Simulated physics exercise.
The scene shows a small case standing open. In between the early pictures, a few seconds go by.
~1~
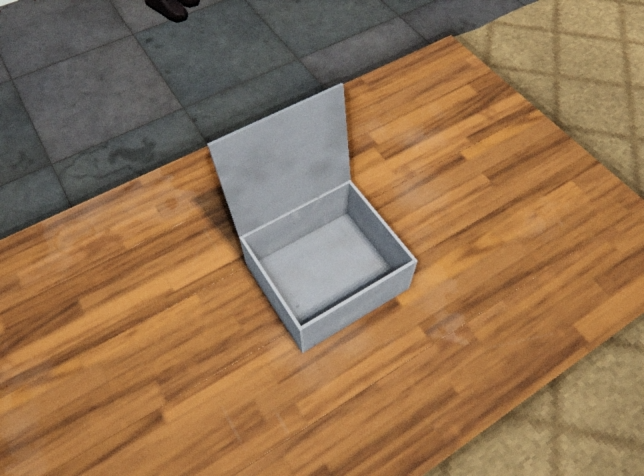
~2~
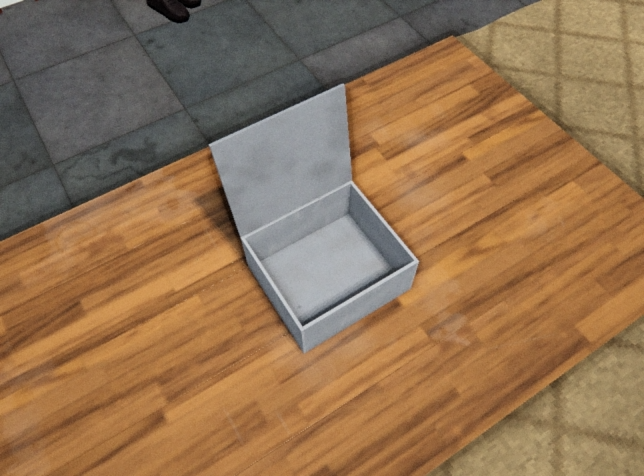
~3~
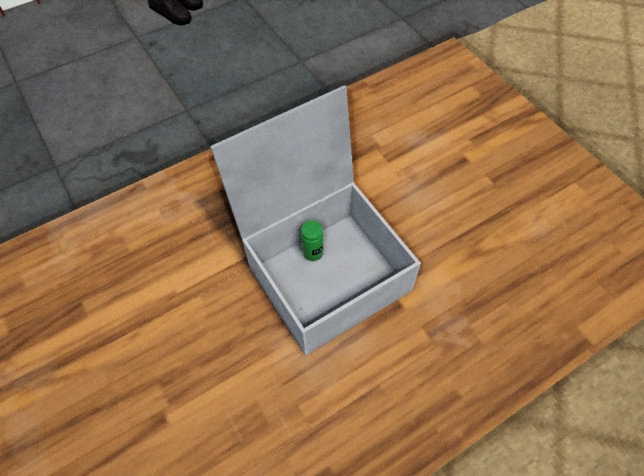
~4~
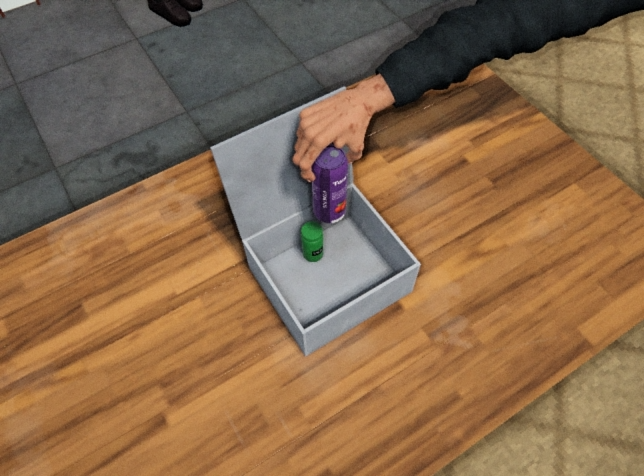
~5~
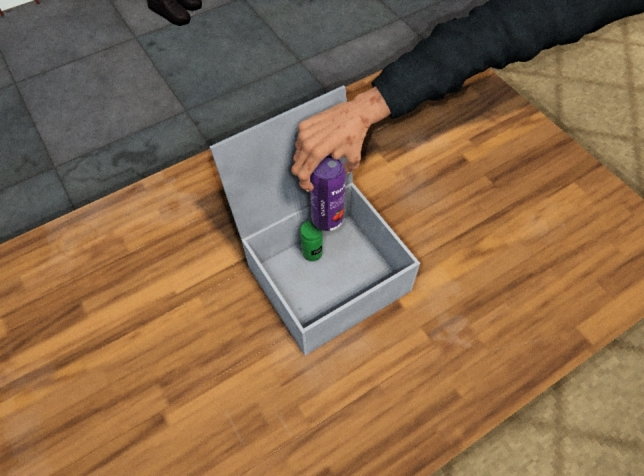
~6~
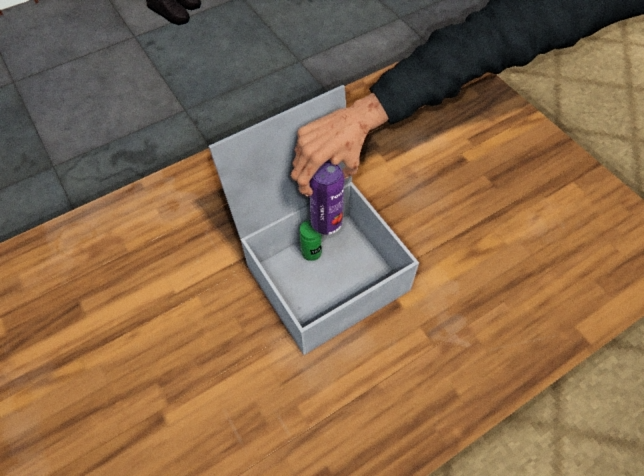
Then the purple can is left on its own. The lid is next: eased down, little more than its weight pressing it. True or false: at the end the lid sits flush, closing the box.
True.
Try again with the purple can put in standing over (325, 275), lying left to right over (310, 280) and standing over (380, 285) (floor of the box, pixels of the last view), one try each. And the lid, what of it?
In the first case it stays open; in the second case it shuts; in the third case it stays open.
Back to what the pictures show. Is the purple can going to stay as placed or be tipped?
As it turns out, the purple can changes its angle.
Then, 0.70 s on from there, purple can turned 56° from how it was put near (361, 251); green shaker turned 22° from how it was put.
Then, 1.30 s on from there, lid 79° above the rim; purple can on its side near (355, 265); green shaker on its side.
Then, 1.90 s on from there, lid 28° above the rim; purple can on its side near (355, 265); green shaker on its side.
In the end, lid shut; toppled in the box, green shaker and purple can. At the end, from the last picture's camera, purple can near (355, 265).
